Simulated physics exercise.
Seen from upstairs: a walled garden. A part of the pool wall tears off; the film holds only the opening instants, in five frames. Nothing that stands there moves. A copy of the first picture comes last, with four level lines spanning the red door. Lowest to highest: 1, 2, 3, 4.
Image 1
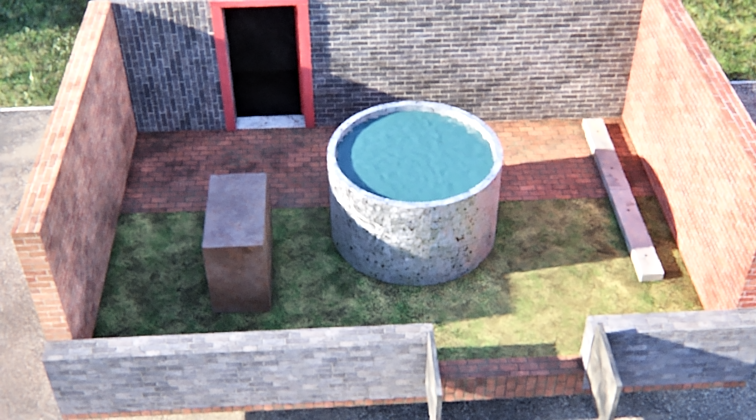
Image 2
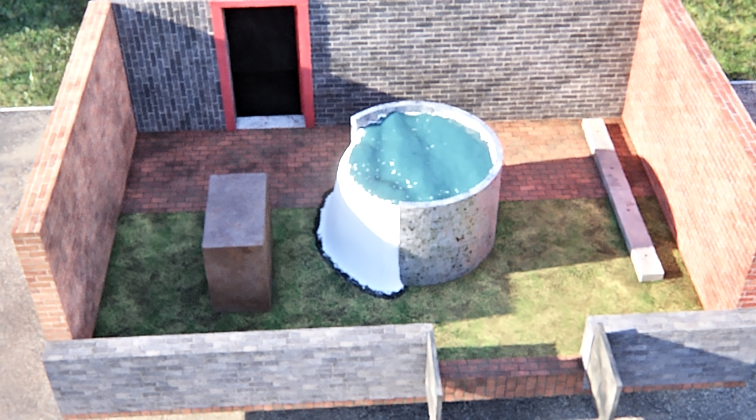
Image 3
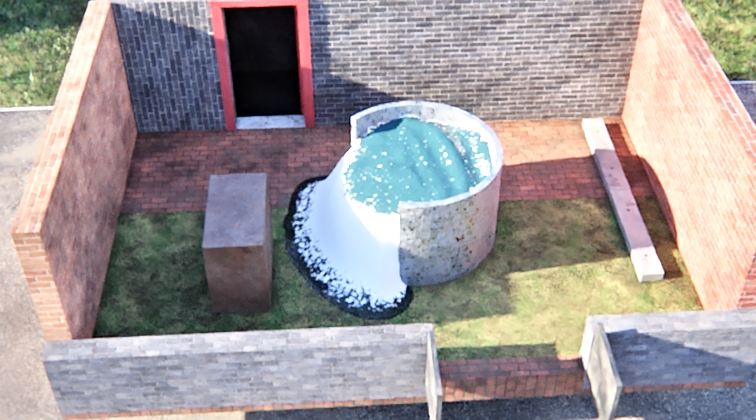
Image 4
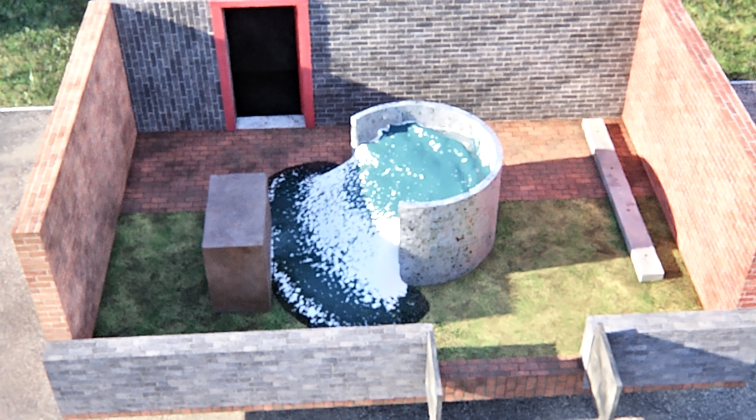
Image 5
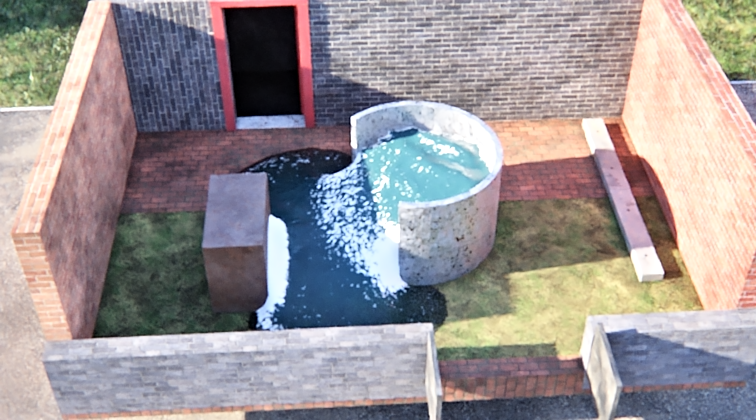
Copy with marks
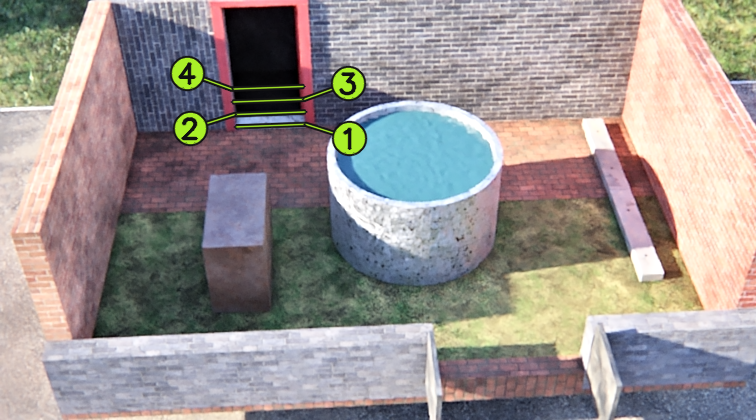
Water pouring from the broken left side of a round stone pool, spreading across the walled garden's grass and around a block.
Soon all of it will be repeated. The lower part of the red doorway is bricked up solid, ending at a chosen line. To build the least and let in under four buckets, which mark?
The answer is line 2.
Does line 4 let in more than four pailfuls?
No, that is safe.
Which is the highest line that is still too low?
The answer is 1.
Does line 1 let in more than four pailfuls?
Yes, it does.
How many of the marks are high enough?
Three of the four.
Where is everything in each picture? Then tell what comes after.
Water in the pool at rest, its middle at (415, 156); foot of the red doorway at (271, 128); open gate at (510, 316), in the first picture.
In the second picture, 2 % of the ground under water, visible out to (397, 291).
In the third picture, 6 % of the ground under water, visible out to (311, 189).
In the fourth picture, 13 % of the ground under water, visible out to (296, 171).
In the fifth picture, 20 % of the ground under water, visible out to (286, 161).
In lime, 1 at (271, 125); 2 at (269, 113); 3 at (268, 100); 4 at (267, 87); from the bottom up 1, 2, 3, 4.
For line 1, dozens of bucketfuls pour in.
For line 2, a splash gets over, under a bucket.
For line 3, nothing gets over.
For line 4, nothing gets over.
